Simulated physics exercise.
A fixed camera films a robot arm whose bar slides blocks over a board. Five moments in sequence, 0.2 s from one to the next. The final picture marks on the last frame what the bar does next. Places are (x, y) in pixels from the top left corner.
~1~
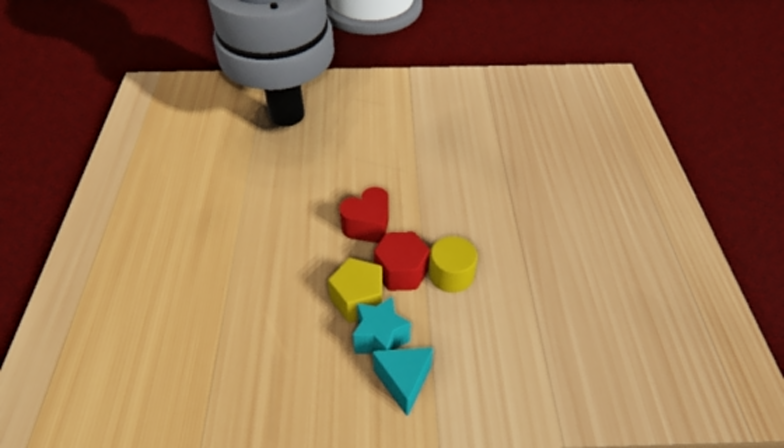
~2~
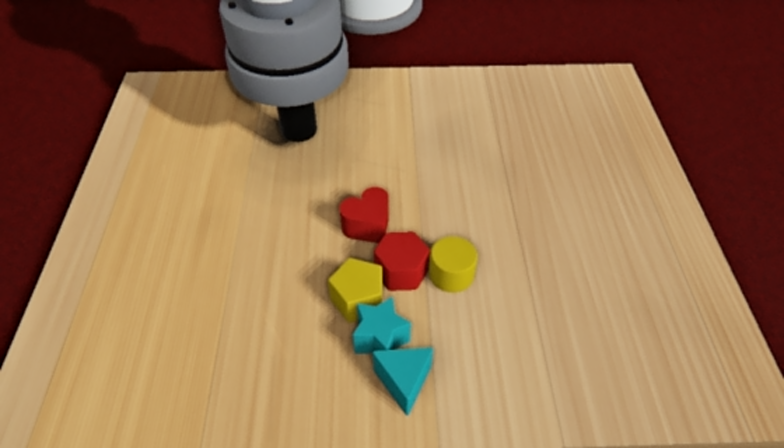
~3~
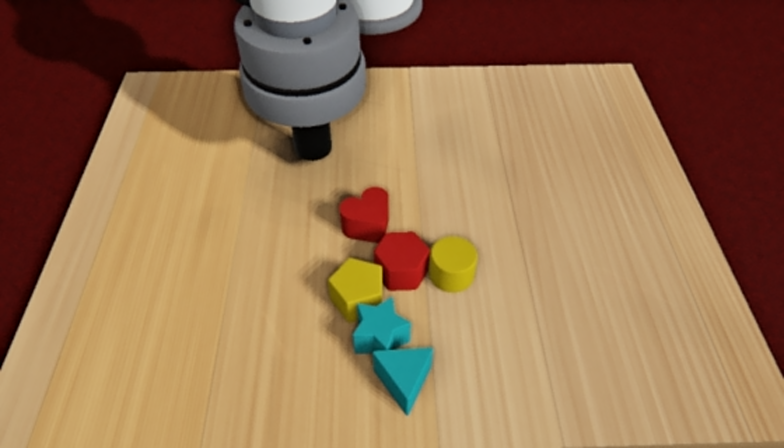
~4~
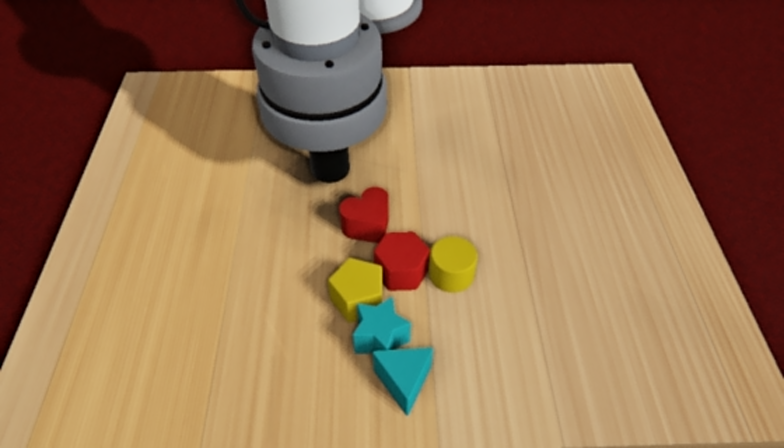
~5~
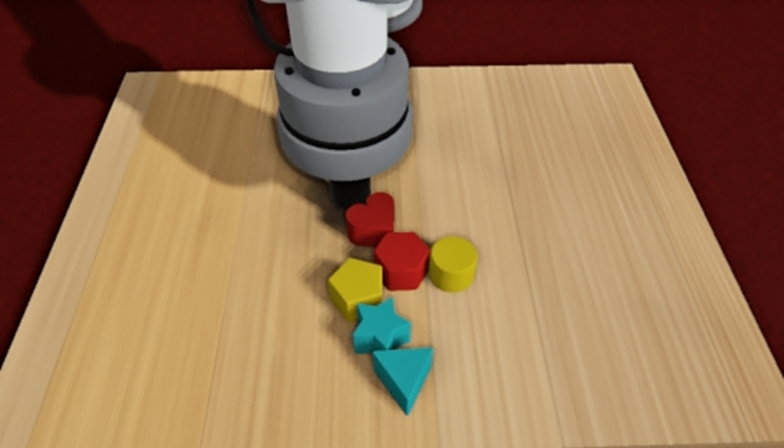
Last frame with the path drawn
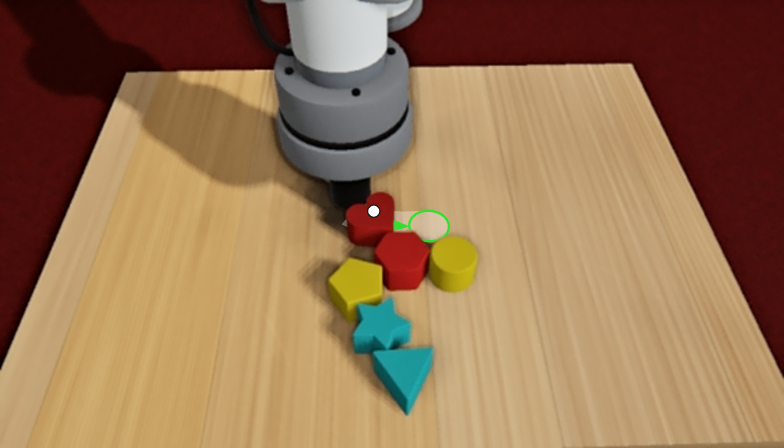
In the video, a gray and white robotic arm with a black tip moves down and to the right across a wooden board toward six colored blocks, then nudges the red heart slightly while the other blocks stay still.
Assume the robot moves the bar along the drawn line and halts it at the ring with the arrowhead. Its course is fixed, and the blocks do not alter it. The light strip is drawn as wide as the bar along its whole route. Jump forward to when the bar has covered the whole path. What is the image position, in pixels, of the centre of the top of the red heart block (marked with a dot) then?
Located at (434, 233).
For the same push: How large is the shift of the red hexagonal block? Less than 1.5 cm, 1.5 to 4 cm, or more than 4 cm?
It ends 1.5 to 4 cm away.
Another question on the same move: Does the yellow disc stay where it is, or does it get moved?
That block is going to get moved.
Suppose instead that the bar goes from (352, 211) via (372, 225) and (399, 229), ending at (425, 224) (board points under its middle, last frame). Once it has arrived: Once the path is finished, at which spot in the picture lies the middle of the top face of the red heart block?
The centre of its top face lies at (429, 233).
The line goes from (352, 211) via (376, 221) and (402, 227), ending at (429, 226); the dot is on the red heart block.
The first path, step by step. Halfway along, bar at (389, 211); red heart block at (411, 228); red hexagonal block at (411, 266), turned 25° clockwise; yellow disc at (458, 255).
At the end, bar at (430, 211); yellow pentagon unmoved; red heart block at (434, 233), turned 40° clockwise; red hexagonal block at (411, 269), turned 30° clockwise; yellow disc at (465, 260).
